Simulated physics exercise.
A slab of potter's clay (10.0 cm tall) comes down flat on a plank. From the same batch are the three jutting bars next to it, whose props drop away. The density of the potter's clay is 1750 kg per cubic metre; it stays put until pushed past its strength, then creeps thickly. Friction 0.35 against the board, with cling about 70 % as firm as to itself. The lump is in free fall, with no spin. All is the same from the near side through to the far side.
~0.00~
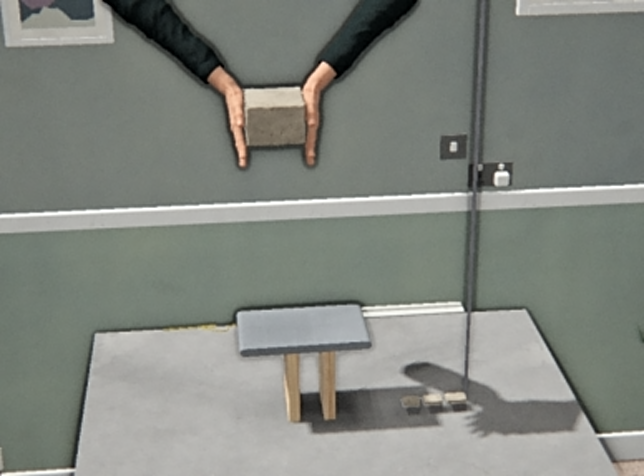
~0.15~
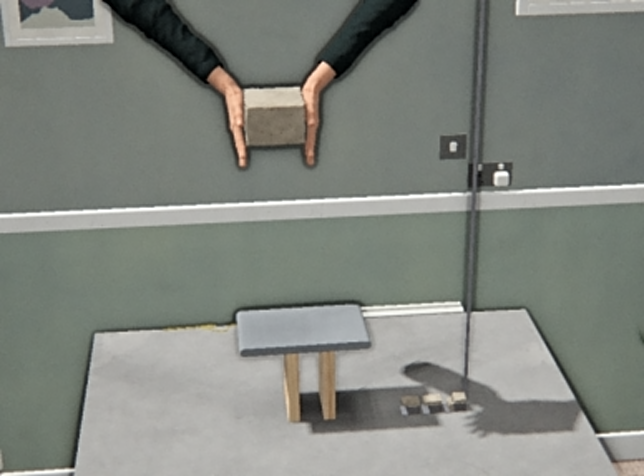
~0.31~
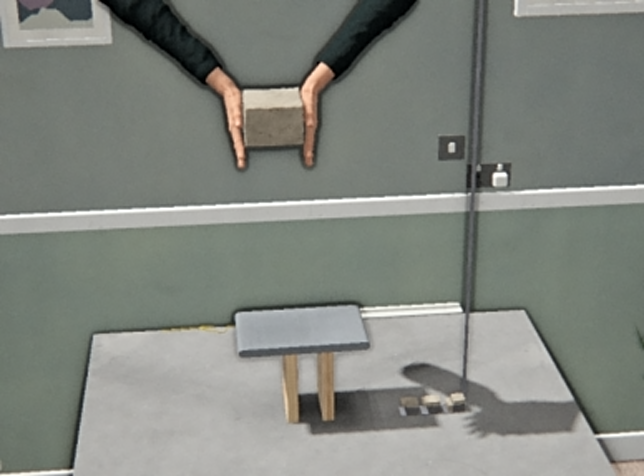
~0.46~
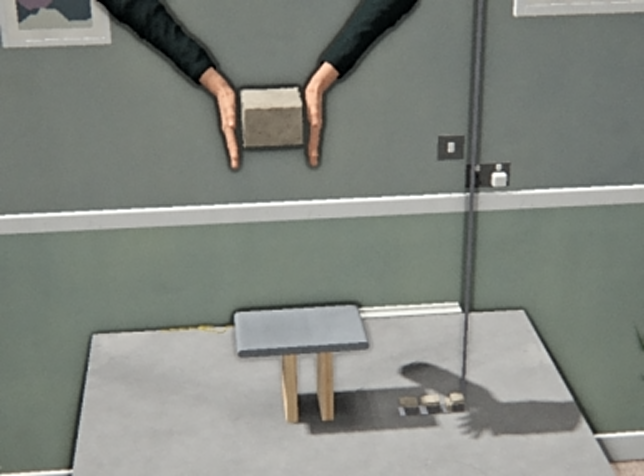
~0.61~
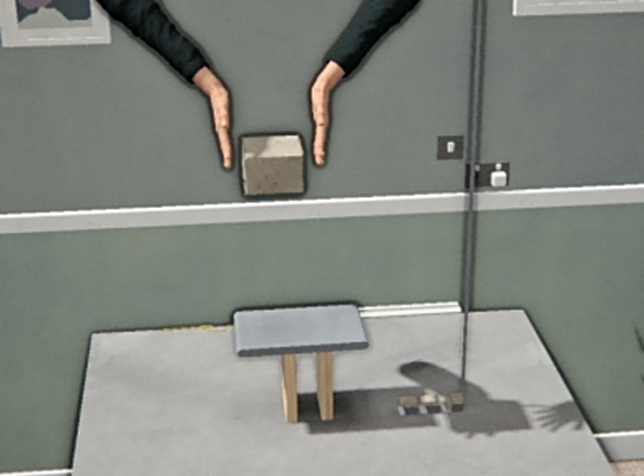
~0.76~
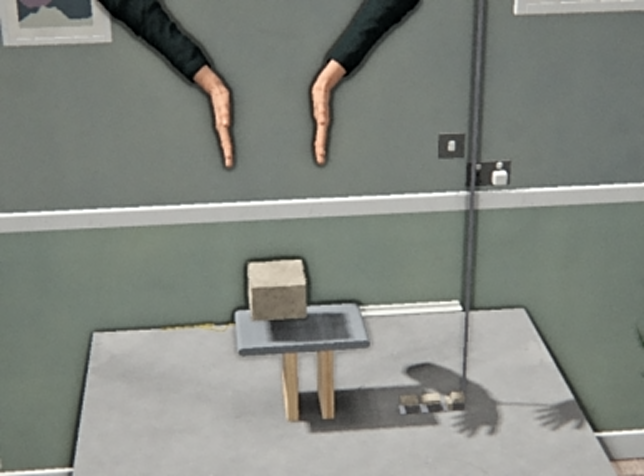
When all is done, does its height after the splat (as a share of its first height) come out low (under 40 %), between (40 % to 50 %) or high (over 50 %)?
High.
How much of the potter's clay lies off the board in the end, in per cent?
Off the board: About 40 %.
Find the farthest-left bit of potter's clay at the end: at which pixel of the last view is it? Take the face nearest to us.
It lies at around (247, 342) in the last picture.
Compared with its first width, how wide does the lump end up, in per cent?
About 200 per cent.
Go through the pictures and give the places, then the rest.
The first picture shows highest point of the potter's clay at (264, 107); the tips have sunk 0, 0, 0 (left to right).
The second picture shows highest point of the potter's clay at (264, 107); the tips have sunk 0, 2 mm, 2.6 cm (left to right).
The third picture shows highest point of the potter's clay at (262, 108); the tips have sunk 0, 3 mm, 2.6 cm (left to right).
The fourth picture shows highest point of the potter's clay at (261, 108); the tips have sunk 2 mm, 4 mm, 2.6 cm (left to right).
The fifth picture shows highest point of the potter's clay at (263, 157); the tips have sunk 2 mm, 4 mm, 2.6 cm (left to right).
The sixth picture shows highest point of the potter's clay at (268, 286); the tips have sunk 2 mm, 4 mm, 2.6 cm (left to right).
By 0.88 s, it stands 65 % of its first height and none has gone off the board.
By 1.01 s, it stands 65 % of its first height and 12 % has gone off the board.
By 1.14 s, it stands 65 % of its first height and 38 % has gone off the board.
By 1.28 s, it stands 65 % of its first height and 38 % has gone off the board.
By 1.38 s, at the end, it stands 65 % of its first height and 38 % has gone off the board.
